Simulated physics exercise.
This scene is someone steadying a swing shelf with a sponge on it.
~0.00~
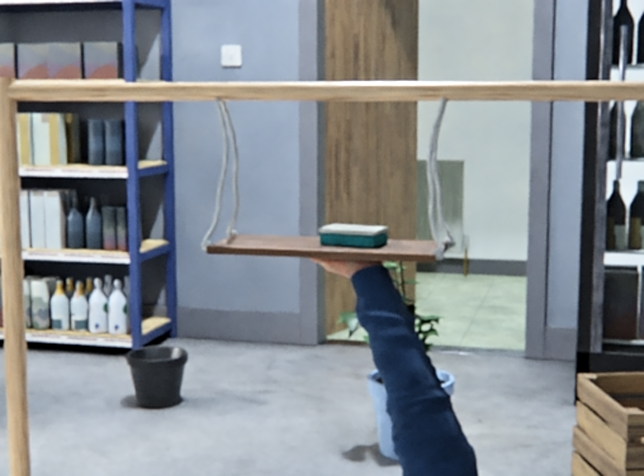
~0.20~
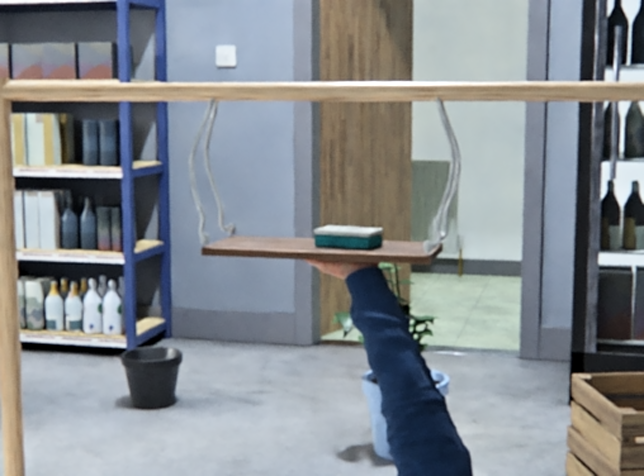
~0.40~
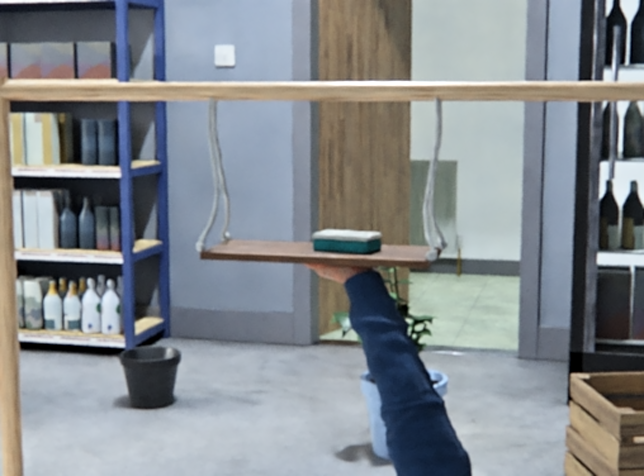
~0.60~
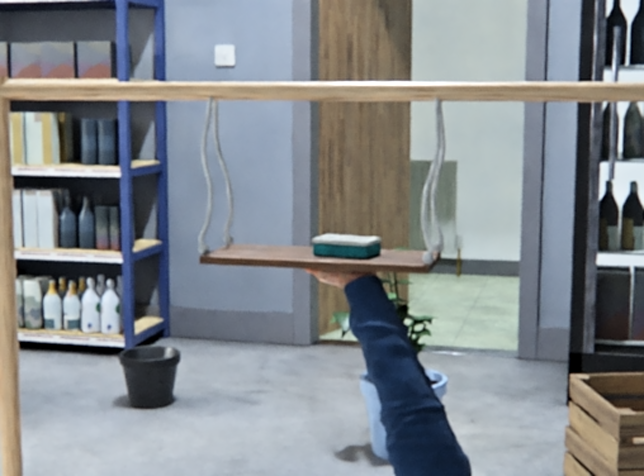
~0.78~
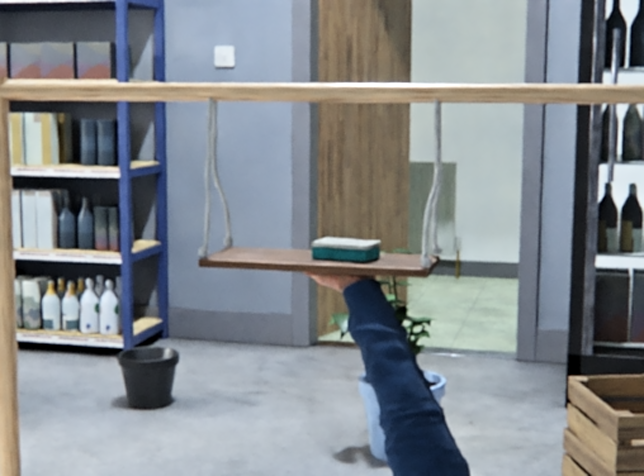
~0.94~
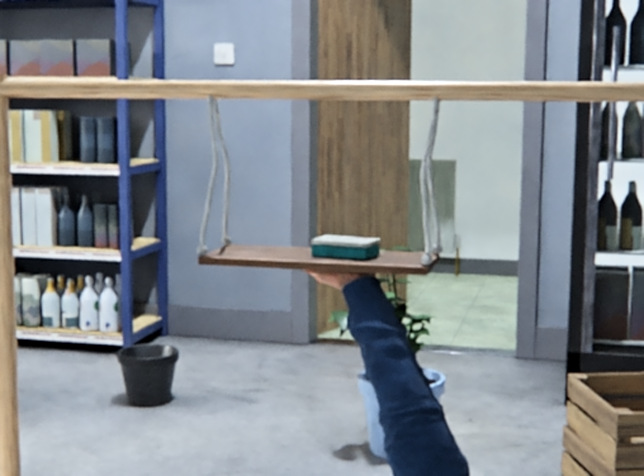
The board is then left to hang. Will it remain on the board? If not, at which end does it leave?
It stays resting there.
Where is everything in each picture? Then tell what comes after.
In the first frame, sponge (354, 236); brown shelf (318, 254).
In the second frame, sponge (349, 238).
In the third frame, sponge (347, 242).
In the fourth frame, sponge (347, 246); brown shelf (311, 265).
In the fifth frame, sponge (346, 250).
In the sixth frame, sponge (345, 248); brown shelf (309, 266); left cords almost straight; right cords almost straight.
After 1.24 s, board level; sponge on the board near (345, 250).
In the end, board level; sponge on the board near (345, 251). The sponge keeps its place.
